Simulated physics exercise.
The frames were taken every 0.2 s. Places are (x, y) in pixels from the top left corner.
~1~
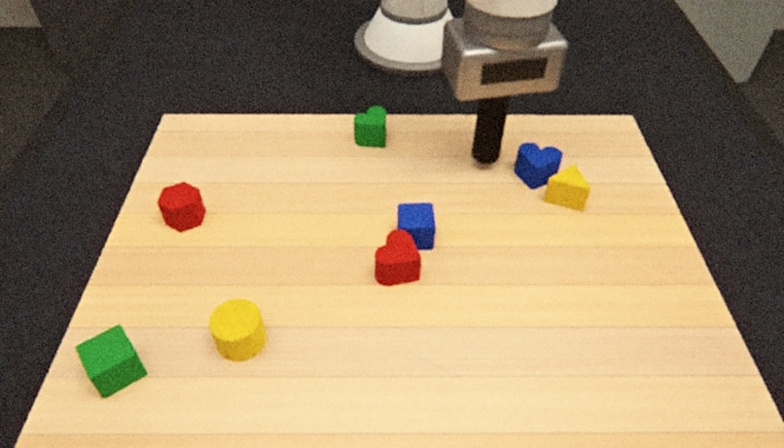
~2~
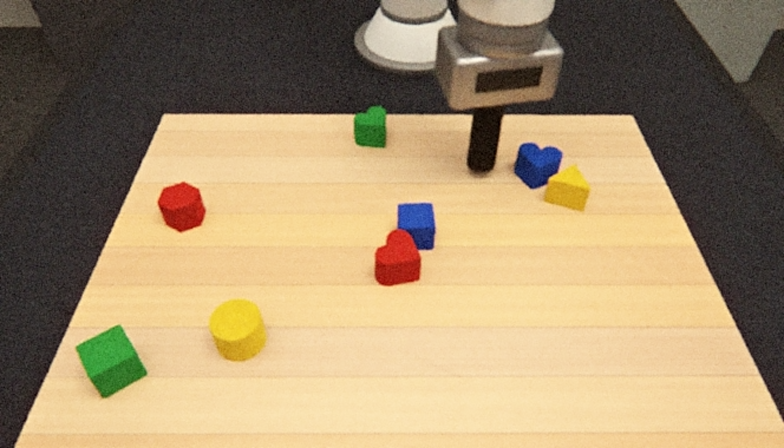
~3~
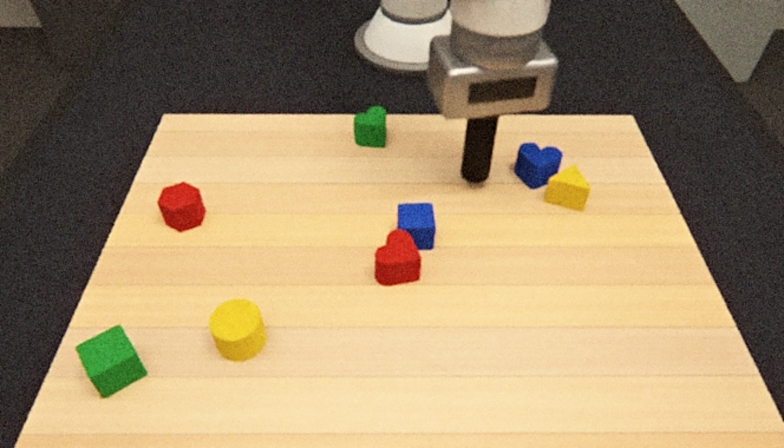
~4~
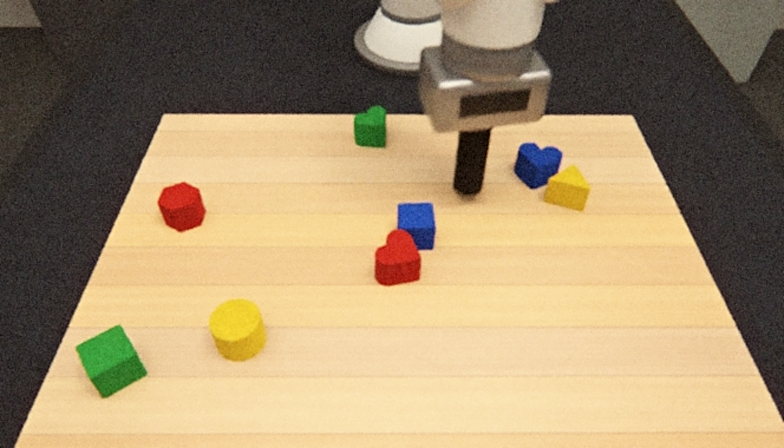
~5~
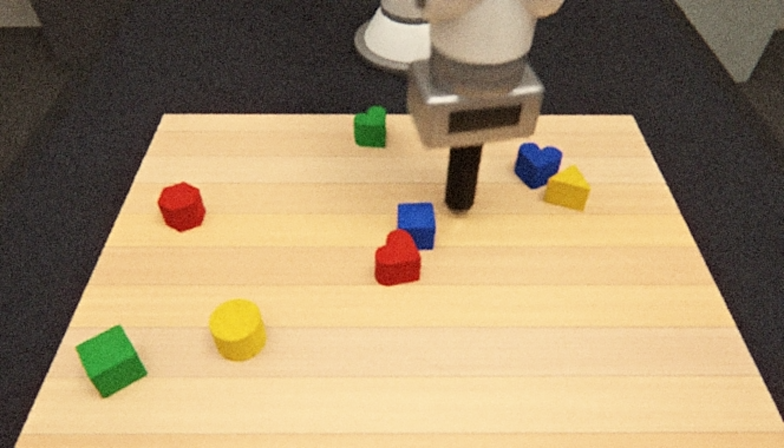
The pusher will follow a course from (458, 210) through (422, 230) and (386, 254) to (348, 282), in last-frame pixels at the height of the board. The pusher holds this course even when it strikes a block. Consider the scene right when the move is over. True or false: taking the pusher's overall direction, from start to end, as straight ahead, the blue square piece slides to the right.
True.
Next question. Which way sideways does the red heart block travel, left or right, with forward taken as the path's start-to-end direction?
It moves off to the left.
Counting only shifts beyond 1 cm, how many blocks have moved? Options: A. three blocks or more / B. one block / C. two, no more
Answer: C.
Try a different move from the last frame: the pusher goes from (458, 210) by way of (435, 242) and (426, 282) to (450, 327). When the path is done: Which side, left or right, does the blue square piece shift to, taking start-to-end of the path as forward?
Sideways shift: Right.
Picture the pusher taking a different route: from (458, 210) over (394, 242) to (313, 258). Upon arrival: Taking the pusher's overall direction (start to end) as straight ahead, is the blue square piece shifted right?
In short: No.
On the path given first. One third of the way, pusher (422, 222); red heart block (391, 256), turned 35° anticlockwise; blue square piece (391, 225).
Two thirds of the way, pusher (385, 246); red heart block (380, 270), turned 90° anticlockwise; blue square piece (346, 244), turned 30° clockwise.
At the end, pusher (347, 273); red heart block (379, 275), turned 110° anticlockwise; blue square piece (309, 254), turned 90° clockwise.
